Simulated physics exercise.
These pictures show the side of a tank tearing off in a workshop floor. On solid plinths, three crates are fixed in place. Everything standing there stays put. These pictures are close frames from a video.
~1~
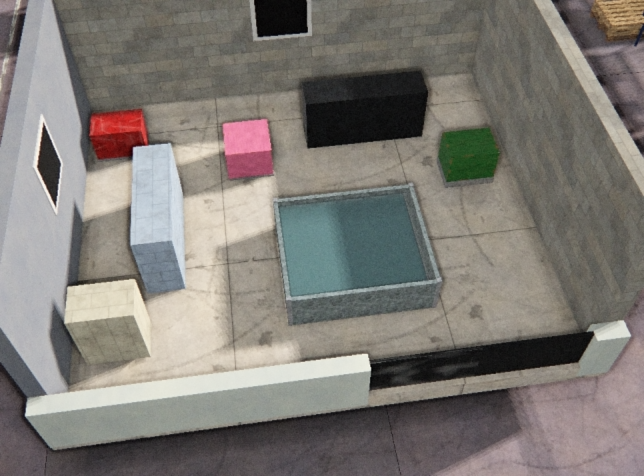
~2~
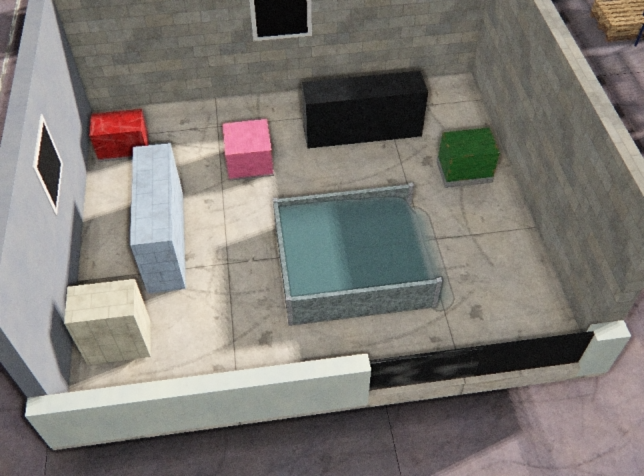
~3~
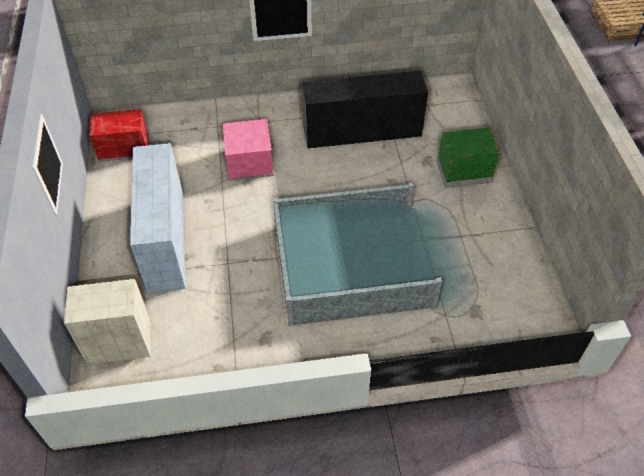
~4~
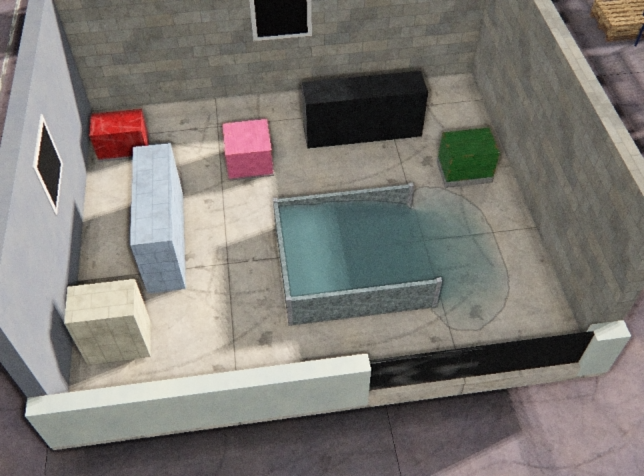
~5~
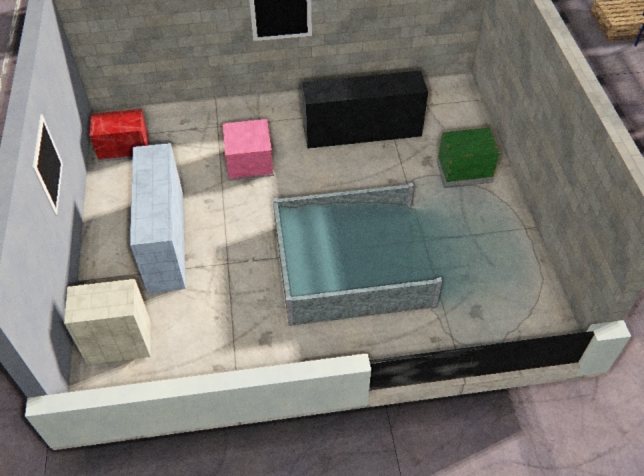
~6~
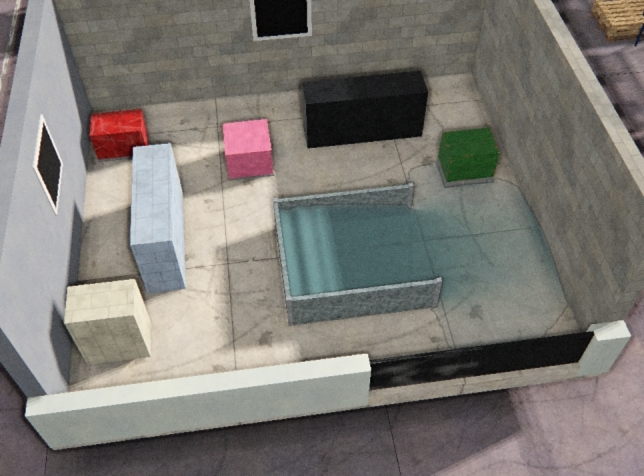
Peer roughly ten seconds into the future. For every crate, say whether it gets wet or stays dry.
Pink crate: Wet; green crate: Wet; red crate: Wet.
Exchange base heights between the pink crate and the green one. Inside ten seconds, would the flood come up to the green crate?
Verdict on green crate: It gets flooded.
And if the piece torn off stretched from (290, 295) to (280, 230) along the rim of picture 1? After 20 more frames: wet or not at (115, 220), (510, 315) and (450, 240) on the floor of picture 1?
Order as asked: Swamped, untouched, untouched.
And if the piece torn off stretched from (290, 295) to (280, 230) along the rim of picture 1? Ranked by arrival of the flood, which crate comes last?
The green-painted one, by my reading.
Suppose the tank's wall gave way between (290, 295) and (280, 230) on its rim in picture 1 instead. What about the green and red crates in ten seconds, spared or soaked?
In that case the green crate is never flooded and the red crate is flooded.
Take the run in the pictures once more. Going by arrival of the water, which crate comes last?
My answer is the crate marked red.
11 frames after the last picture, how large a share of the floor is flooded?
About 25 %.
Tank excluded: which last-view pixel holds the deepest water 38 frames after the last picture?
Near (97, 390).
A moment on, water covers 20 % of the floor; the pink crate not reached, the green crate water round its plinth, the red crate not reached.
Next, water covers 25 % of the floor; the pink crate not reached, the green crate water round its plinth, the red crate not reached.
Then, water covers 40 % of the floor; the pink crate not reached, the green crate water round its plinth, the red crate not reached.
Later, water covers 75 % of the floor; the pink crate water round its plinth, the green crate water round its plinth, the red crate water round its plinth.
In the end, water covers 100 % of the floor; the pink crate was topped, the green crate was topped, the red crate was topped.
